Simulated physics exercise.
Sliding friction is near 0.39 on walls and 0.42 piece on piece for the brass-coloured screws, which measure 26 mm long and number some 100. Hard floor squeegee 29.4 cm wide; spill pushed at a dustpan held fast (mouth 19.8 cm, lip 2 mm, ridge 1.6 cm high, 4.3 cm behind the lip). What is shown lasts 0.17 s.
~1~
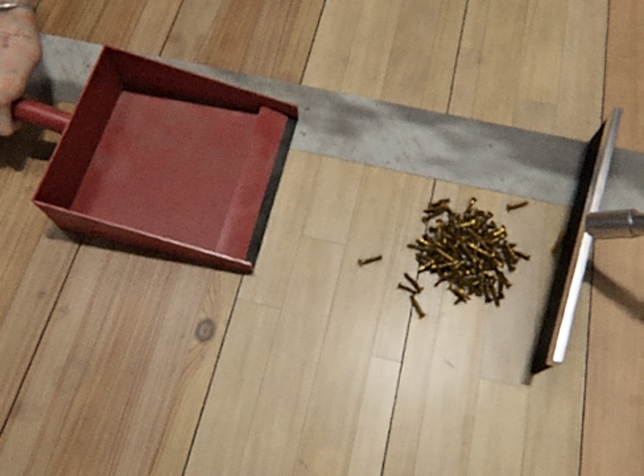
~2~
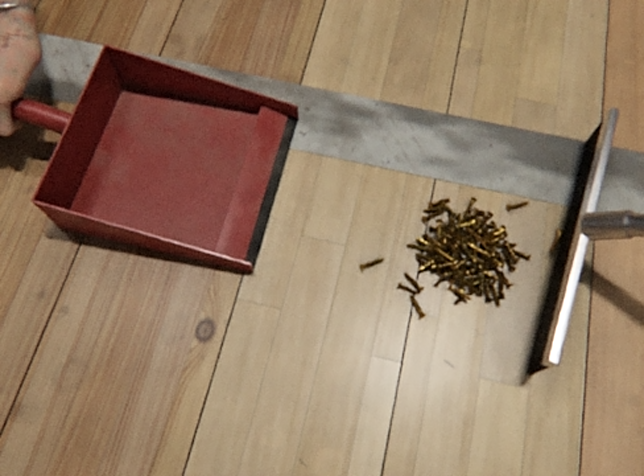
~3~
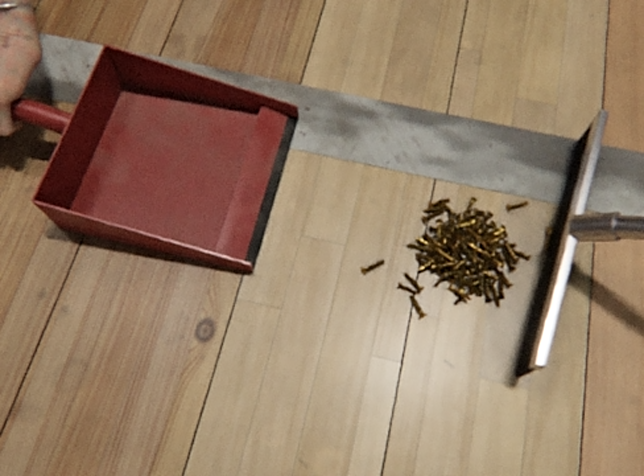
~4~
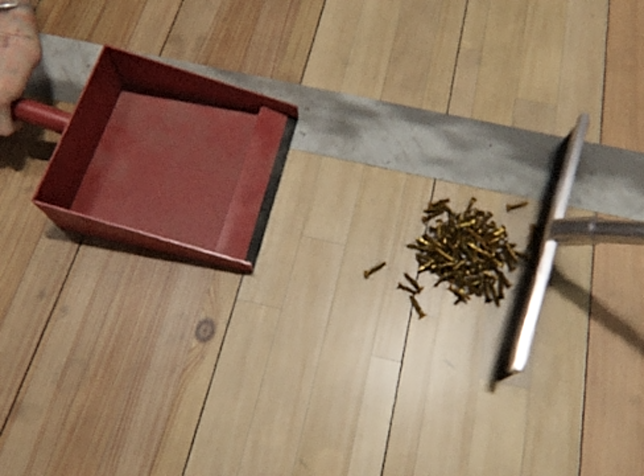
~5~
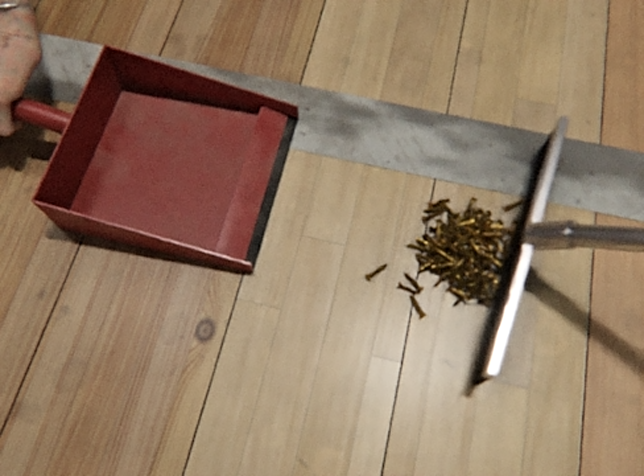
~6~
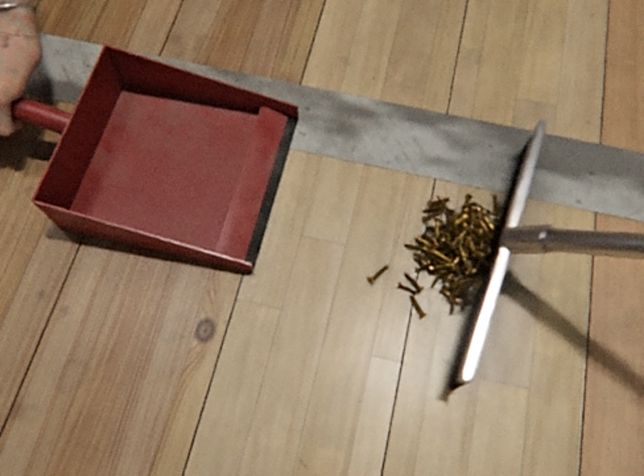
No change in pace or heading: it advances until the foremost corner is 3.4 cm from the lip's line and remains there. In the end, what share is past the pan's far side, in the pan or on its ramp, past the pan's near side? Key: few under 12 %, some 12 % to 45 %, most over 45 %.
Far side = few, pan = few, near side = some.
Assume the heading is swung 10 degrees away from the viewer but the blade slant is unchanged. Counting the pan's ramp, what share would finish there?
Roughly 10 per cent would finish in the pan or on its ramp.
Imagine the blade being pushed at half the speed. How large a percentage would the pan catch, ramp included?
I'd guess it lands at about 0 per cent.
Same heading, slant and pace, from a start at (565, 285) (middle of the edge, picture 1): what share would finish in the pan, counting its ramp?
About 0 per cent.
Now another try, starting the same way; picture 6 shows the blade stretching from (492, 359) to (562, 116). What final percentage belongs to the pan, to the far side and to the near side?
Pan 0; far 0; near 15.
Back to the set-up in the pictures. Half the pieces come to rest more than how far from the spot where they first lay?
I'd say close to 20 cm.
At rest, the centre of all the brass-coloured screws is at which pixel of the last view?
Roughly (281, 236).
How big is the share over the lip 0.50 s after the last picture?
It's near 5 percent at that moment.
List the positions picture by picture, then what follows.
In the first frame, blade from (554, 361) to (613, 117), moved 0.0 cm, 0 of the pieces shifted so far; middle of the pieces at (463, 251); pan at (168, 168).
In the second frame, blade from (550, 361) to (610, 117), moved 0.4 cm, 1 of the pieces shifted so far; middle of the pieces at (463, 251).
In the third frame, blade from (537, 364) to (599, 119), moved 1.6 cm, 2 of the pieces shifted so far; middle of the pieces at (463, 251).
In the fourth frame, blade from (515, 368) to (581, 122), moved 3.7 cm, 2 of the pieces shifted so far; middle of the pieces at (463, 251).
In the fifth frame, blade from (490, 373) to (560, 126), moved 6.1 cm, 27 of the pieces shifted so far; middle of the pieces at (461, 250).
In the sixth frame, blade from (465, 378) to (539, 129), moved 8.5 cm, 71 of the pieces shifted so far; middle of the pieces at (457, 251); pan at (168, 168).
Then, 0.16 s after the last picture, middle of the blade 14 cm from the lip; 0 % over the lip, far side 0 %, near side 10 %.
Then, 0.26 s after the last picture, middle of the blade 8 cm from the lip; 0 % over the lip, far side 0 %, near side 20 %.
Then, 0.50 s after the last picture, middle of the blade 6 cm from the lip; 5 % over the lip, far side 5 %, near side 25 %.
In the end, far side 5 %, pan 0 %, near side 25 %, in front of the lip or behind the blade 70 %.
